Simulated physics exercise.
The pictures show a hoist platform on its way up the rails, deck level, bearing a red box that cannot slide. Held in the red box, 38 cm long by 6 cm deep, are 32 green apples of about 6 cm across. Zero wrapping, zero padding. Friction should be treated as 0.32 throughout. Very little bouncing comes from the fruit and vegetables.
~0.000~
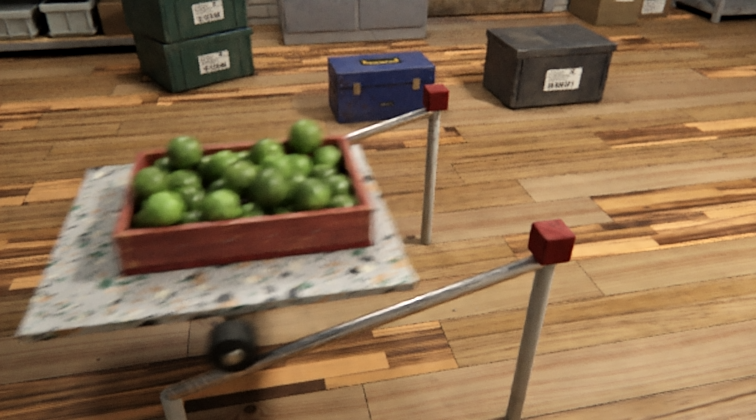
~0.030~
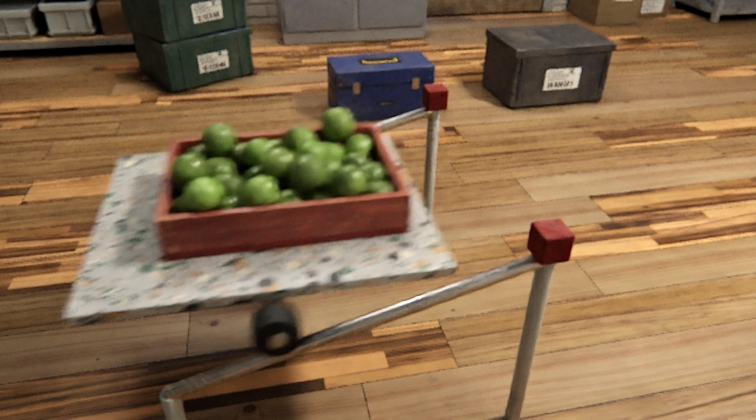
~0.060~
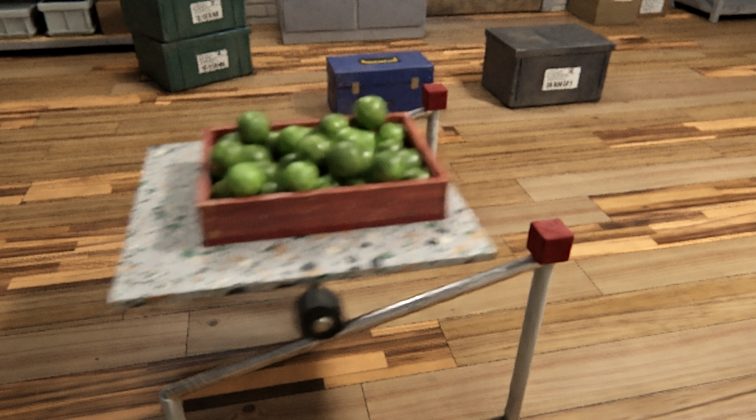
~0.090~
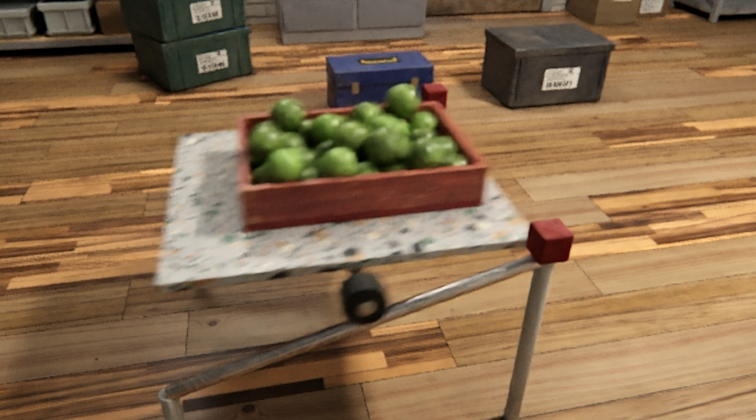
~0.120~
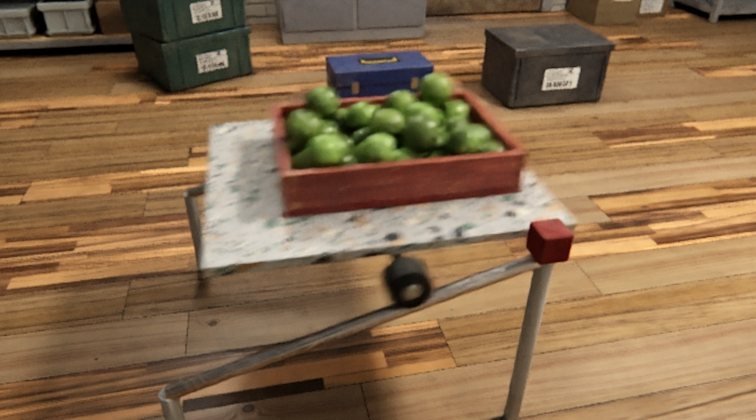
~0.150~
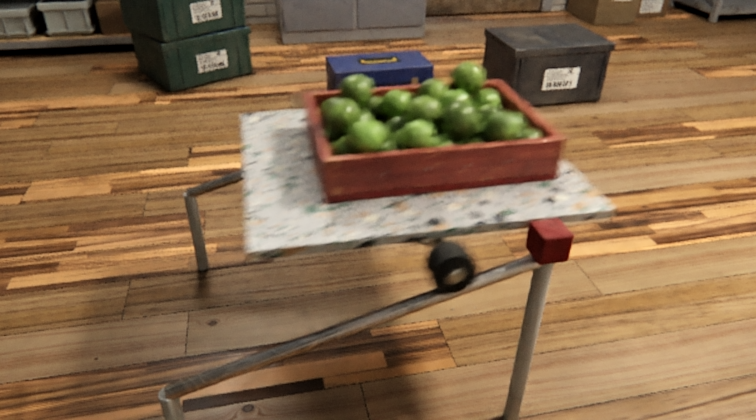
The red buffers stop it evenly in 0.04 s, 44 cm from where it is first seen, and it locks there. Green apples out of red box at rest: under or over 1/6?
Over.
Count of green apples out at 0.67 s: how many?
The number comes to some 12.
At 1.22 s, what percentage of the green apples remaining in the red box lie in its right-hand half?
50 per cent, about.
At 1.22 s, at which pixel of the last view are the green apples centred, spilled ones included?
I'd put the middle close to (515, 106).
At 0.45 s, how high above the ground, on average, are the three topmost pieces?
About 56 cm up.
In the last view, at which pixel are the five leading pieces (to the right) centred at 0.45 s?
(680, 106).
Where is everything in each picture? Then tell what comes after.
In the first frame (each is followed by its nearest rim corner in this view), red box, (123, 233); moved 0 cm; none out.
The second frame shows red box, (164, 218); moved 7 cm.
The third frame shows red box, (206, 203); moved 14 cm.
The fourth frame shows red box, (248, 188); moved 21 cm.
The fifth frame shows red box, (290, 173); moved 27 cm.
The sixth frame shows red box, (332, 158); moved 34 cm; none out.
After 0.17 s, braking begins.
After 0.29 s, red box 29 in, 3 out.
After 0.45 s, red box 21 in, 11 out.
After 0.67 s, red box 21 in, 11 out.
When it is over (at 1.22 s), red box 21 in, 11 out. Asked share, 11 of 32, 34 per cent.
